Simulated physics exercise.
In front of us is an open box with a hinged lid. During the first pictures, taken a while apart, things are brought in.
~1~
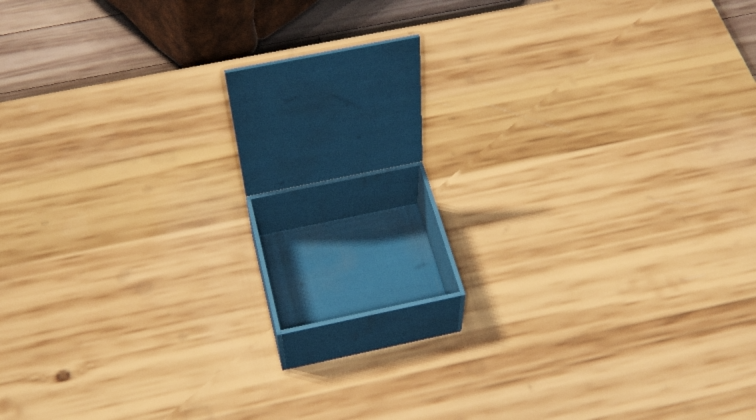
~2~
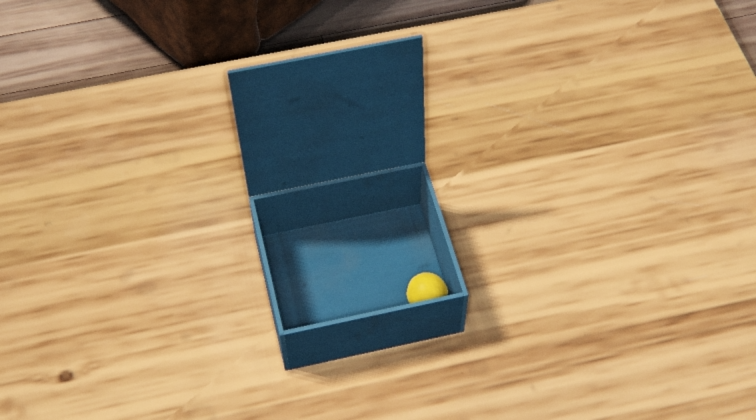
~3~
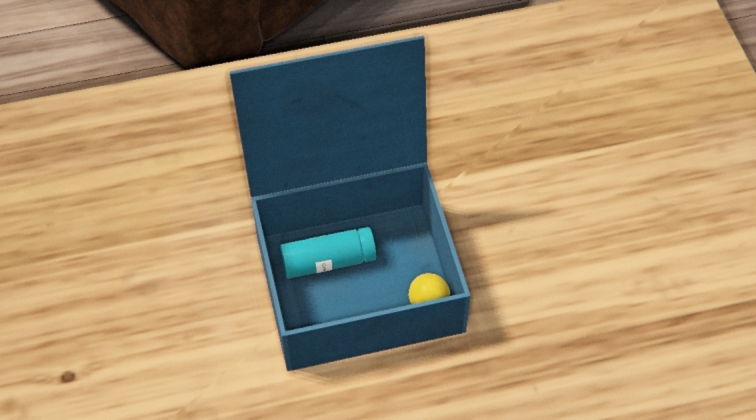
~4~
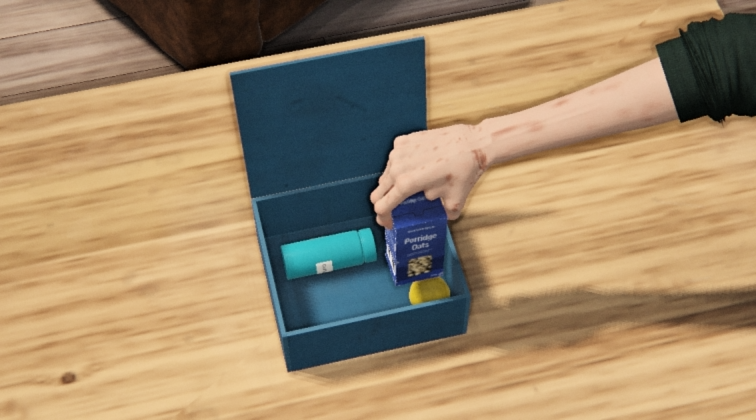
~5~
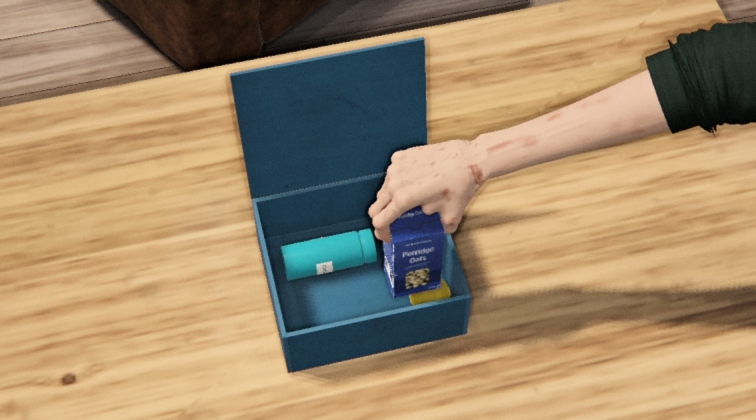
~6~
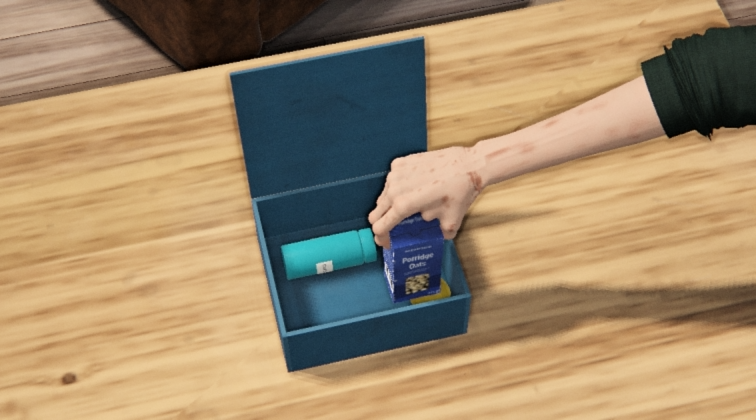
To begin with, an open blue box with a hinged lid sits empty on a wooden table. A yellow ball appears inside, then a teal bottle on the left, and a hand reaching from the right lowers a dark blue carton slightly beside them, partly covering the ball.
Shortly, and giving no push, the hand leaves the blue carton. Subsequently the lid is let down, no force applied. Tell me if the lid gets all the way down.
It does.
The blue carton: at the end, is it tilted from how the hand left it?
Looking at the last picture, it sits at an angle.
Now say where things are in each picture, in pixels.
In the first frame, the last thing is not in view yet.
In the second frame, the last thing is not in view yet.
In the third frame, the last thing is not in view yet.
The fourth frame shows on its way; blue carton (415, 237).
The fifth frame shows on its way; blue carton (413, 250).
The sixth frame shows in place under the hand; blue carton (413, 256).
Then, 1.00 s past the last view, lid starting down; blue carton on its side near (338, 296); yellow lemon displaced a little.
Then, 1.80 s past the last view, lid 45° above the rim; blue carton on its side near (338, 296).
Finally, lid shut; down or leaning hard in the box, blue carton; the other 2 still in place. Final places as the last picture's camera would see them, blue carton near (338, 296).
